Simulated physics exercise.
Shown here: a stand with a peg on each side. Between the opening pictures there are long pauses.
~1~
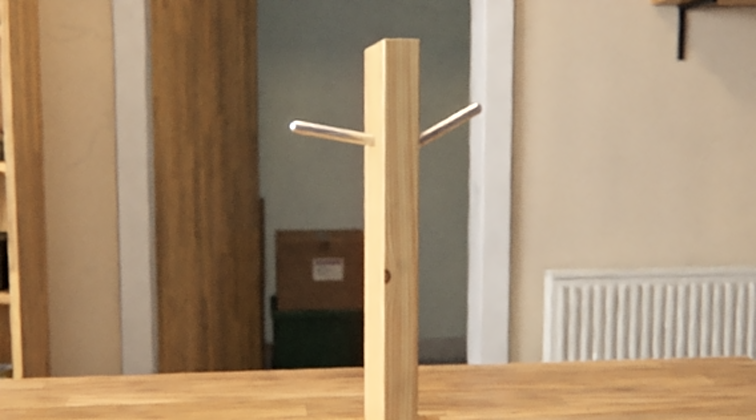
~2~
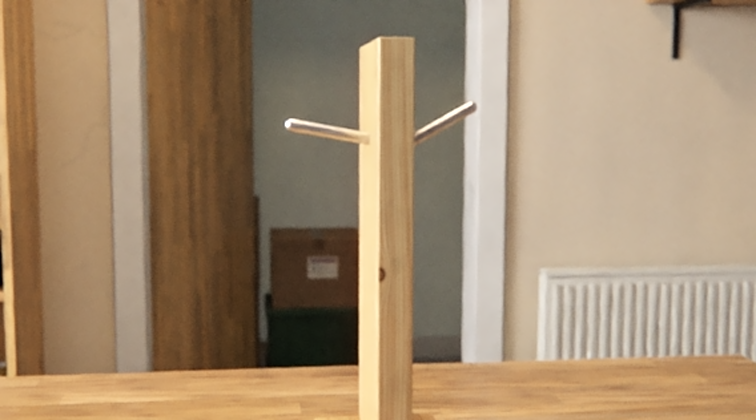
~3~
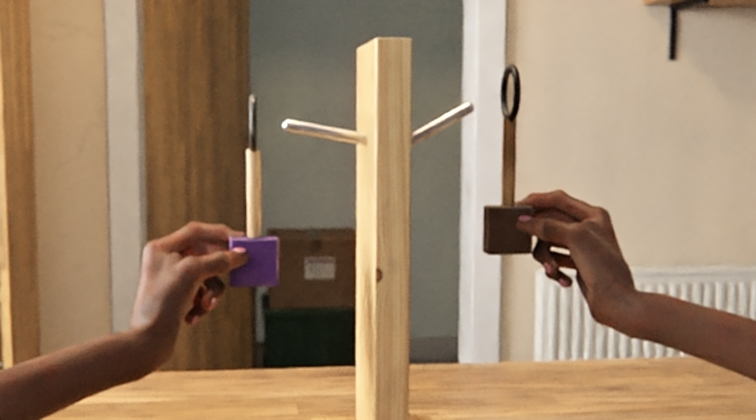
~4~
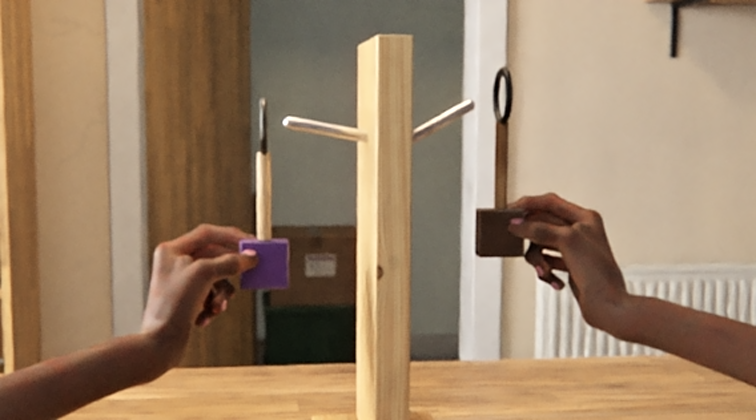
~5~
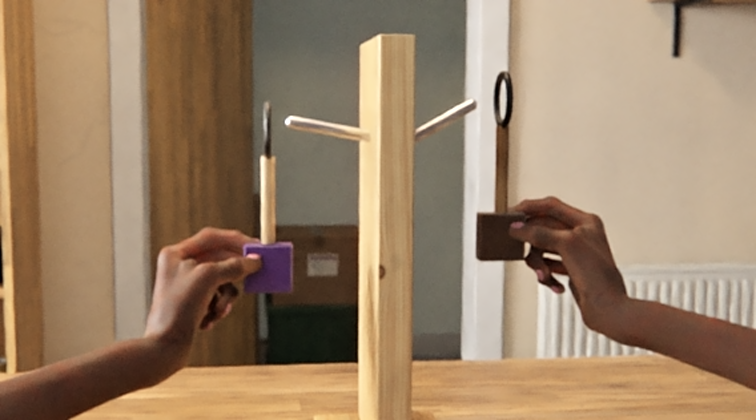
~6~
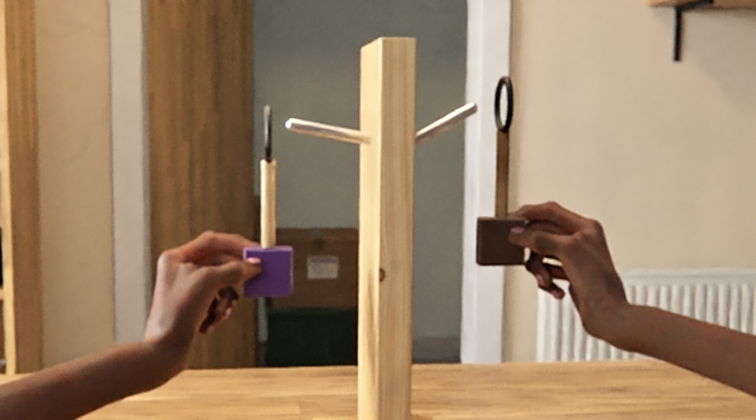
Two hands holding a purple-based and a brown-based brush upright on either side of a wooden peg stand, shifting only slightly.
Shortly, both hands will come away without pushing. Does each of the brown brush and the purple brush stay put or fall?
Result: The brown brush falls; the purple brush falls.
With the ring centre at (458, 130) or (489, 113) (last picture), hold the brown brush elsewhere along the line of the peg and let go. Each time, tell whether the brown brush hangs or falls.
On the first try it clings on; on the second it goes down.
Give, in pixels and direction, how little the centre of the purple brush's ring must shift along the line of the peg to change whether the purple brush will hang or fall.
The switch comes after some 20 pixels of movement to the right.
Then, 0.14 s past the last view, brown brush travelled about its own width near (501, 216); purple brush travelled about its own width near (269, 248).
Then, 0.20 s past the last view, brown brush in the air near (499, 287); purple brush in the air near (269, 321).
Finally, the brown brush falls off, near (498, 361); the purple brush falls off, near (269, 368).
